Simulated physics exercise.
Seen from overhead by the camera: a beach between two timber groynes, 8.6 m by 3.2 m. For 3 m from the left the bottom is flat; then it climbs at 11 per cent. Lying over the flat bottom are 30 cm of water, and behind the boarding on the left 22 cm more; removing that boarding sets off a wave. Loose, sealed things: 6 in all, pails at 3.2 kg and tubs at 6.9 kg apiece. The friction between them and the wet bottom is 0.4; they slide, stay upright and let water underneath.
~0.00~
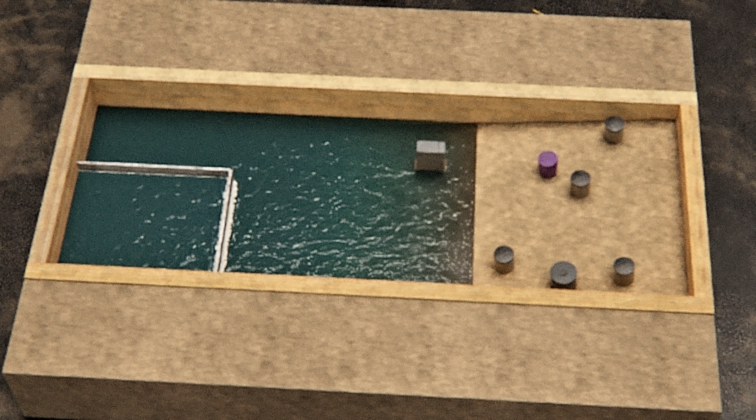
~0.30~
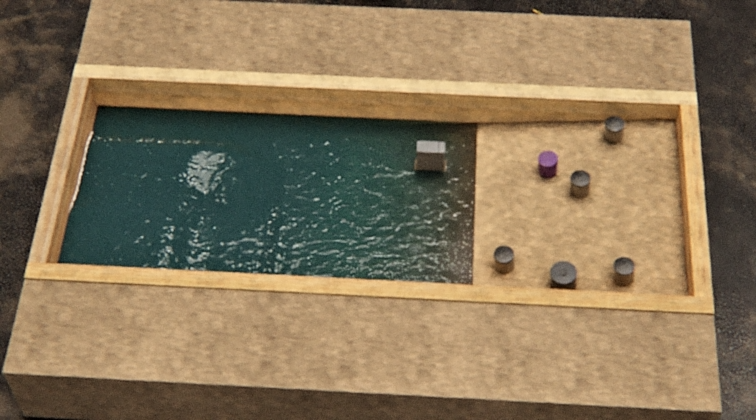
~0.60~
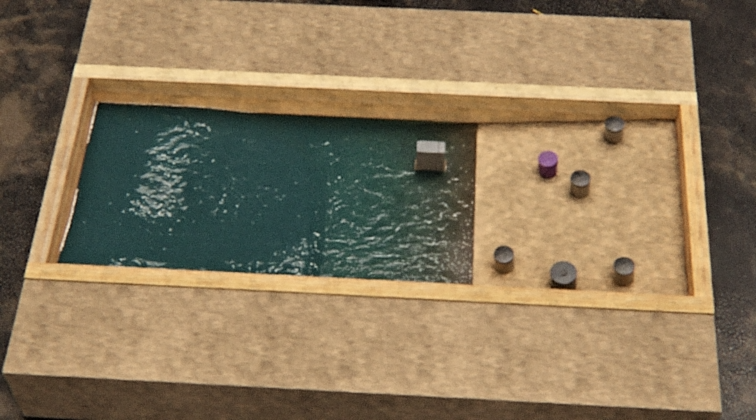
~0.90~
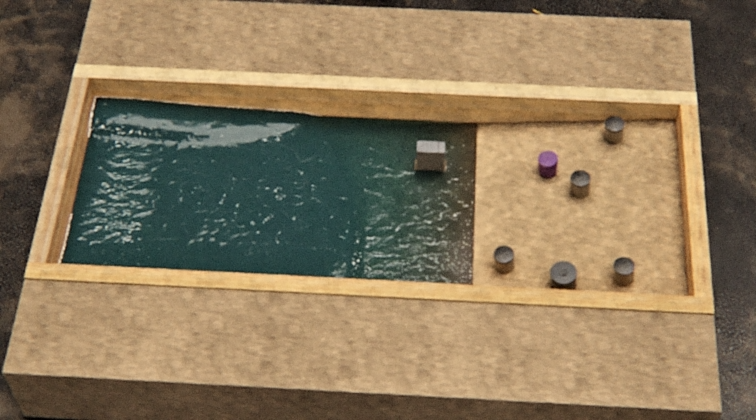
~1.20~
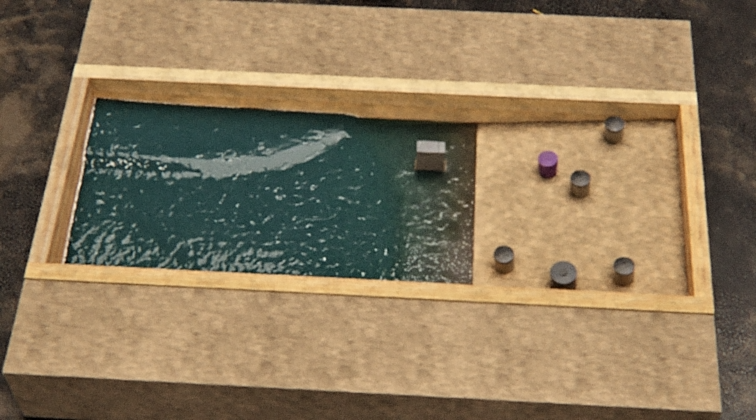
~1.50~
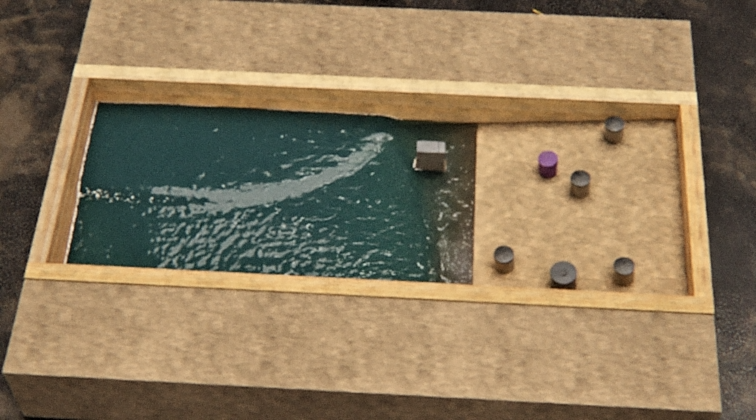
Water penned behind a thin barrier in the left corner of a wooden-walled basin is released as the barrier vanishes, and ripples spread across the pool. A pale, curved crest then forms and sweeps rightward toward a small gray block, while the purple pail and gray containers on the sand stay still.
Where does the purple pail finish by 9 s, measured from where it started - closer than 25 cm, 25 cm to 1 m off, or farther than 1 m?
It finishes closer than 25 cm to its start.
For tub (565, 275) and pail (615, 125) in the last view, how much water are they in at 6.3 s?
Close to 2 and 1 centimetres.
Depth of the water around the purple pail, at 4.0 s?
Depth approx. 5 cm.
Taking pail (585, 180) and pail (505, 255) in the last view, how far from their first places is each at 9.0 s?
They've ended up 0 cm and 50 cm away, in that order.
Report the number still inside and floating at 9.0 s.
It comes to 1 of them.
After 2.1 s the purple pail is near (550, 159), 0.0 m from its start, aground; 0 afloat.
After 4.0 s the purple pail is near (567, 156), 0.2 m from its start, aground; 1 afloat.
After 6.3 s the purple pail is near (543, 158), 0.1 m from its start, aground; 0 afloat.
After 9.0 s the purple pail is near (543, 158), 0.1 m from its start, aground; 1 afloat.
